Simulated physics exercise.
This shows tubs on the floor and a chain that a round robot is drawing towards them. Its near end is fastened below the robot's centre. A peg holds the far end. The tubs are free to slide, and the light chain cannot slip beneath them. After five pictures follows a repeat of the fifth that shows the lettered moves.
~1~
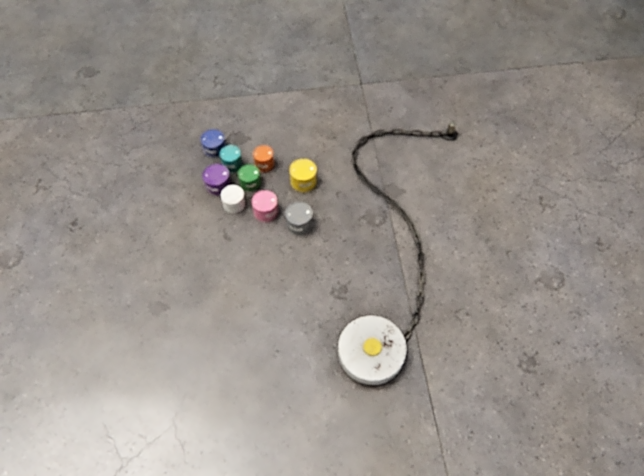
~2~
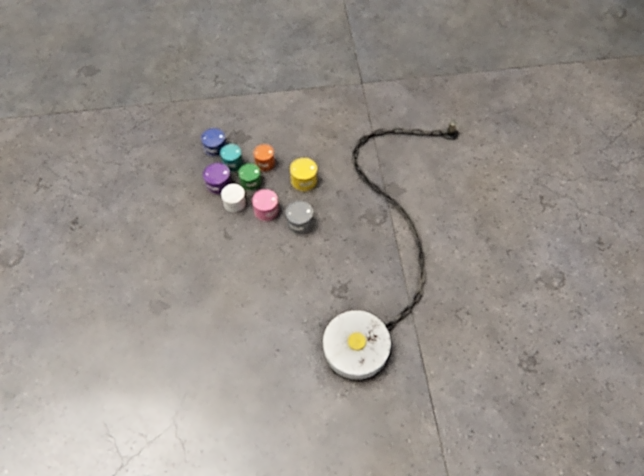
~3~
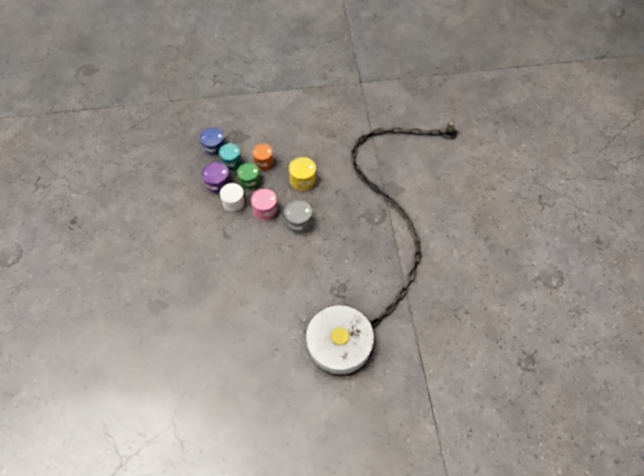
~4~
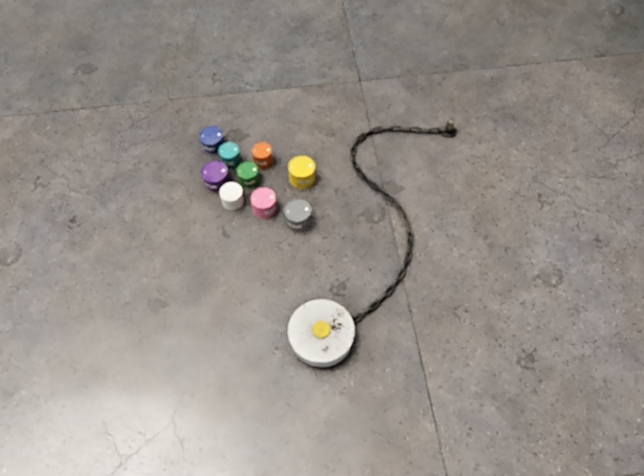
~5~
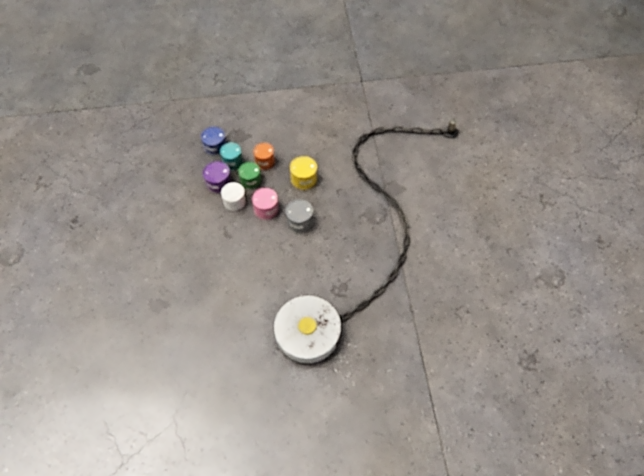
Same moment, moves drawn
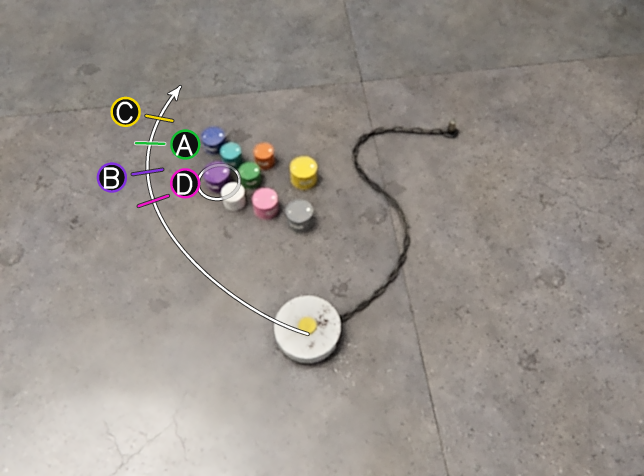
The clip shows a white disc-shaped robot with a yellow centre sliding slowly left and slightly upward across a grey floor, shifting the near part of a dark curved chain, while a group of small colourful tubs stays still.
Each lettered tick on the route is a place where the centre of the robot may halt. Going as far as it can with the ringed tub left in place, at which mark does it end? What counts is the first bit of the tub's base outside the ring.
A is the last safe stop.
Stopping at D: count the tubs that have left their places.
The count is none.
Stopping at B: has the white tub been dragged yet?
No.
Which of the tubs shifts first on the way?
Grey.
On the copy, A at (150, 143); B at (148, 172); C at (159, 118); D at (153, 201); the ring at (219, 182); the route from (308, 334) via (163, 222) to (180, 87).
On A. First, robot (213, 277); purple tub (218, 177).
Then, robot (154, 204); purple tub (218, 177).
Finally, robot (148, 137); white tub (237, 191); purple tub (218, 177); pink tub (266, 195); grey tub (291, 192); the purple tub is still in its ring.
By contrast, B is safe but short; C drags the ringed tub to (221, 165); D is safe but short.
